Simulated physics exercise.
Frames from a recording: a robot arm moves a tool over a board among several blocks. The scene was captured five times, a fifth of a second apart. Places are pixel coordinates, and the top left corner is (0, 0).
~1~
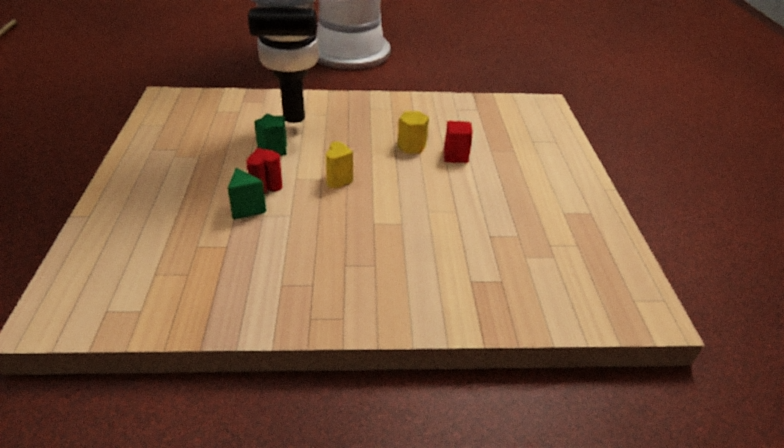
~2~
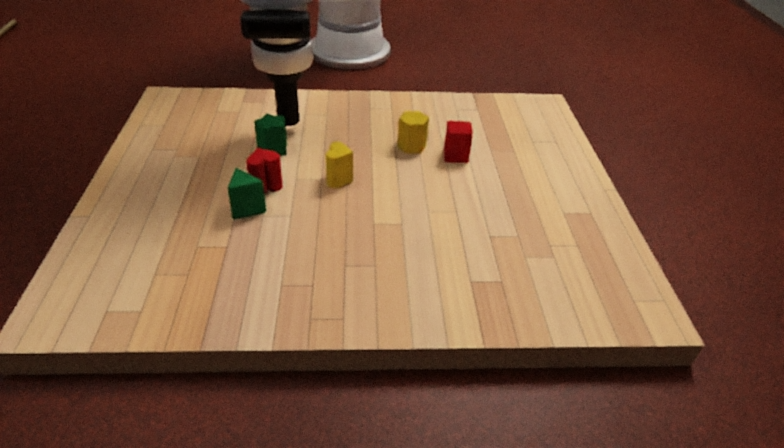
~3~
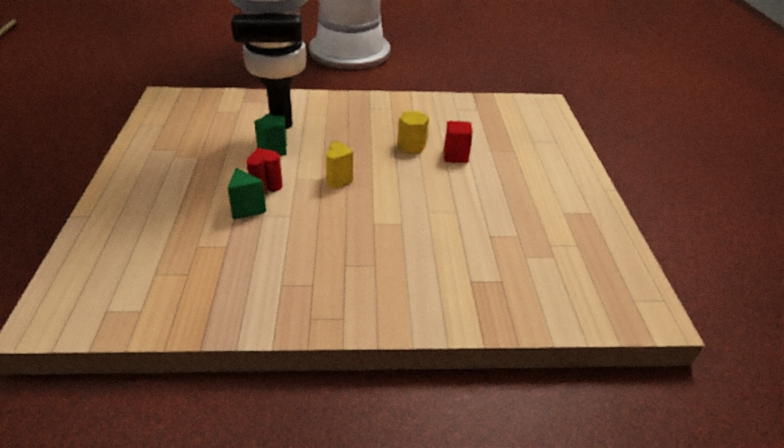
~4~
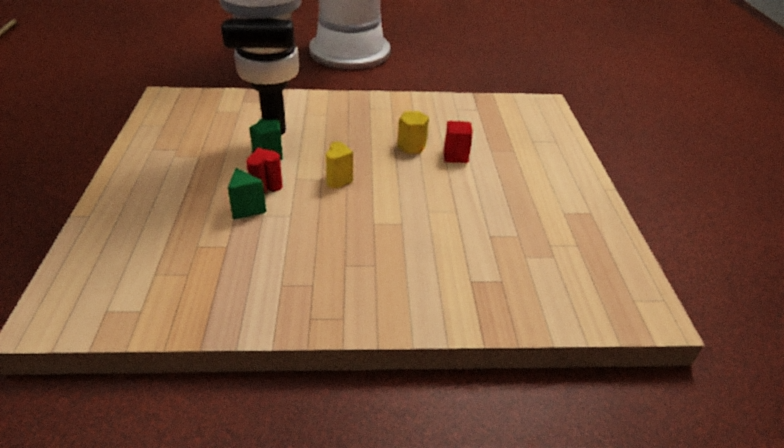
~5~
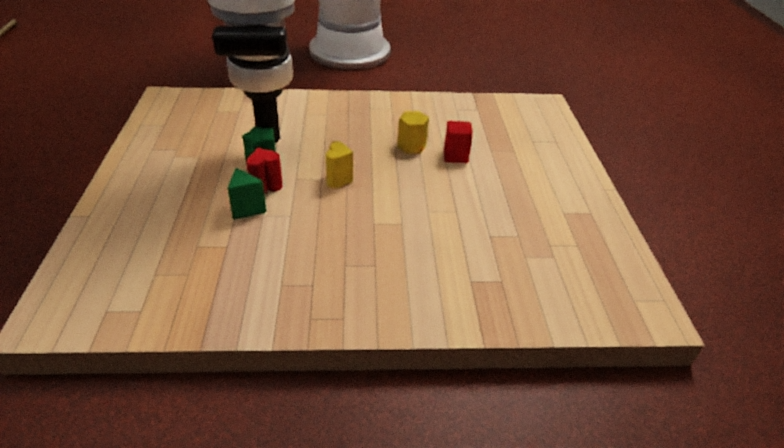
A robot arm's dark tool moves left and slightly toward the viewer over a wooden board holding green, red and yellow blocks. It reaches the green star-shaped block at the back and pushes it a short way left and forward, close beside the red heart, while the other blocks stay still.
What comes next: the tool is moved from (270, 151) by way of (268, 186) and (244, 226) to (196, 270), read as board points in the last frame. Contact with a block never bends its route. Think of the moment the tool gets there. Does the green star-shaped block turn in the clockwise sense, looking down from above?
The answer is yes.
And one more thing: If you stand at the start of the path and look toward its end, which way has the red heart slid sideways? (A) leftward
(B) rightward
Answer: A.
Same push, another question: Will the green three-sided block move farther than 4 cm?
Yes
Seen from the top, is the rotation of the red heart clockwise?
Answer: No.
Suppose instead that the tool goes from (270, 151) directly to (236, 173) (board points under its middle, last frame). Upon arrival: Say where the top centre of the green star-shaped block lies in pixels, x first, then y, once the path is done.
Final place: (236, 156).
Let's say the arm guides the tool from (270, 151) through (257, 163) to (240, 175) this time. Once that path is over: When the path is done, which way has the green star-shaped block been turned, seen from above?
Answer: Against the clock.
What follows on the original path. One third of the way, tool (266, 174); green three-sided block (238, 182); green star-shaped block (238, 162), turned 55° clockwise; red heart (260, 172), turned 60° anticlockwise.
Two thirds of the way, tool (241, 214); green three-sided block (212, 201), turned 40° clockwise; green star-shaped block (229, 171), turned 105° clockwise; red heart (251, 209), turned 70° anticlockwise.
At the end, tool (193, 257); green three-sided block (184, 214), turned 85° clockwise; green star-shaped block (229, 171), turned 105° clockwise; red heart (251, 213), turned 80° anticlockwise; yellow heart unmoved.
